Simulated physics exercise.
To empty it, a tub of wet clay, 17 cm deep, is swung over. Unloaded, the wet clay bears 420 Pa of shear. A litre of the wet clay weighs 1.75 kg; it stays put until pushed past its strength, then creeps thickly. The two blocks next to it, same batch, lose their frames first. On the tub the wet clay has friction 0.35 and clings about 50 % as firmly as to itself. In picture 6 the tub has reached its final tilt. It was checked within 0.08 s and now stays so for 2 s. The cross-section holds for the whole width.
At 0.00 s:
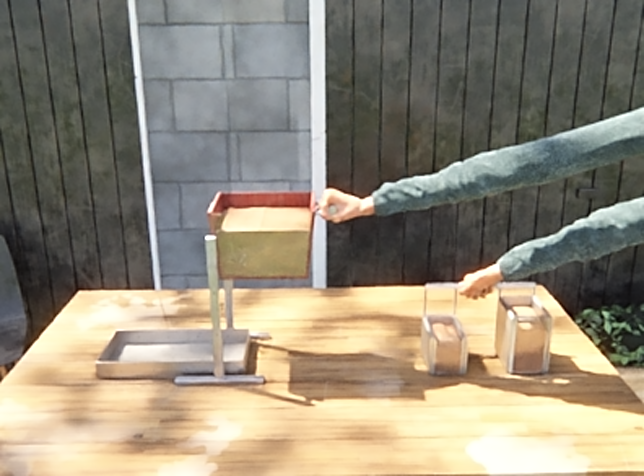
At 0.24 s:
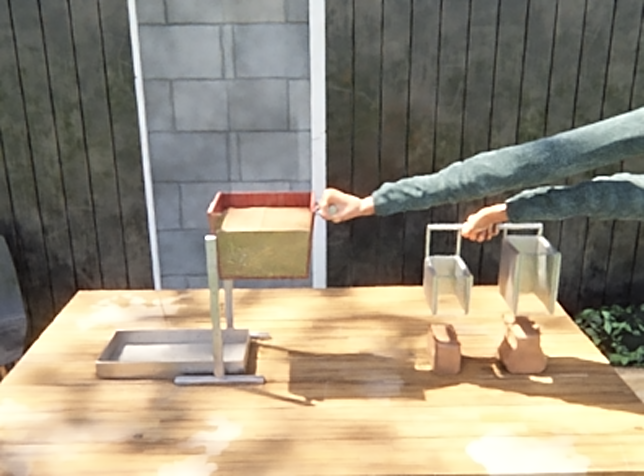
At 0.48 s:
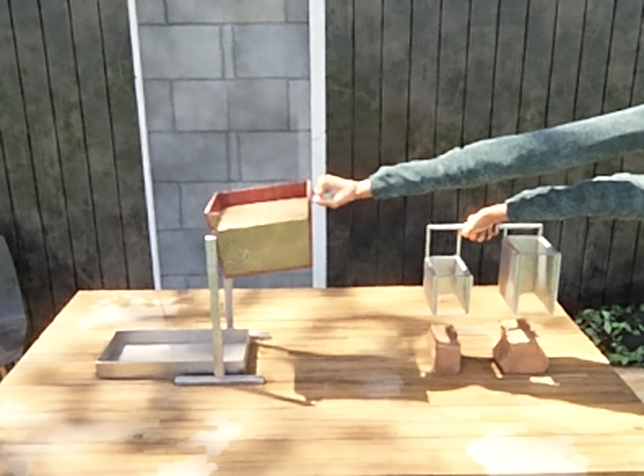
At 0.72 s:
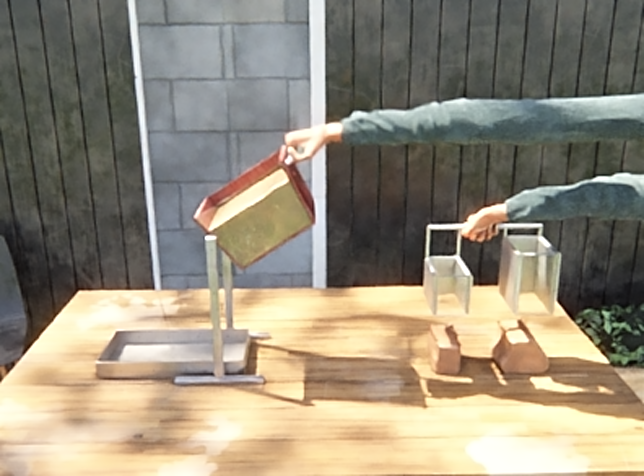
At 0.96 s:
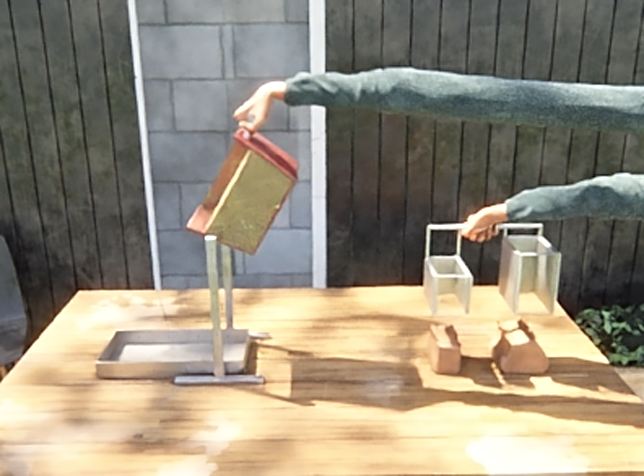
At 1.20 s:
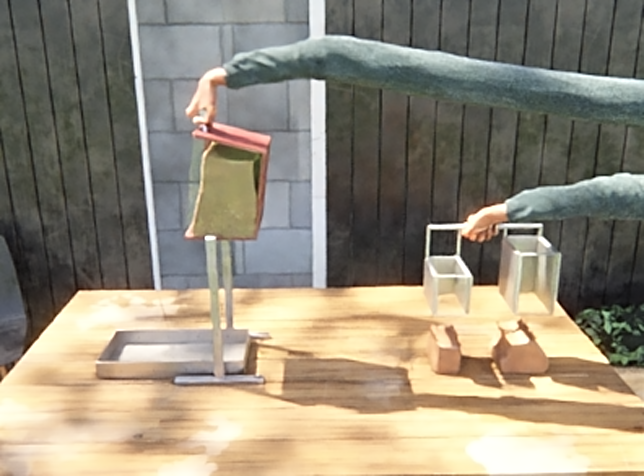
A hand tilting a tub of wet clay steeply leftward above a metal tray, after another lifts metal moulds off two small blocks.
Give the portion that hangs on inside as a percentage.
It comes to some 48 %.
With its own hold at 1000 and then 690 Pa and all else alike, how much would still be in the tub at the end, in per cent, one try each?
In turn about 100 %, 40 %.
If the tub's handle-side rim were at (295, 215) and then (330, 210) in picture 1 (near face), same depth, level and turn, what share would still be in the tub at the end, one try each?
In that order: 70 %, 40 %.
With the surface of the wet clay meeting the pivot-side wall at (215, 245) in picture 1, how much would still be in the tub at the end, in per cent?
It would be near 95 %.
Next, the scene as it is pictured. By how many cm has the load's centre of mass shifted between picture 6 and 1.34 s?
Some 5 cm.
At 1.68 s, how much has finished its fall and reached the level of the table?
About 16 %.
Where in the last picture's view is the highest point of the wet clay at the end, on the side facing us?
Near (243, 196).
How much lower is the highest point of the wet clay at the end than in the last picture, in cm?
About 10 cm.
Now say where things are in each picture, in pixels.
In the first picture, handle-side rim at (312, 212), tilt 0 degrees; highest point of the wet clay at (245, 229); test blocks 9.2 cm, 14 cm high (left to right).
In the second picture, handle-side rim at (312, 212), tilt 0 degrees; highest point of the wet clay at (245, 229); test blocks 9.1 cm, 12 cm high (left to right).
In the third picture, handle-side rim at (307, 201), tilt 7 degrees; highest point of the wet clay at (302, 218); test blocks 9.1 cm, 11 cm high (left to right).
In the fourth picture, handle-side rim at (280, 163), tilt 33 degrees; highest point of the wet clay at (284, 182); test blocks 9.1 cm, 11 cm high (left to right).
In the fifth picture, handle-side rim at (235, 140), tilt 60 degrees; highest point of the wet clay at (252, 155); test blocks 9.1 cm, 10 cm high (left to right).
In the sixth picture, handle-side rim at (193, 138), tilt 82 degrees; highest point of the wet clay at (208, 156); test blocks 9.1 cm, 10 cm high (left to right).
By 1.34 s, the tub is at 82 degrees and holds 88 %.
By 1.51 s, the tub is at 82 degrees and holds 62 %.
By 1.68 s, the tub is at 82 degrees and holds 56 %.
By 1.85 s, the tub is at 82 degrees and holds 52 %.
By 3.20 s, at the end, the tub is at 82 degrees and holds 48 %.
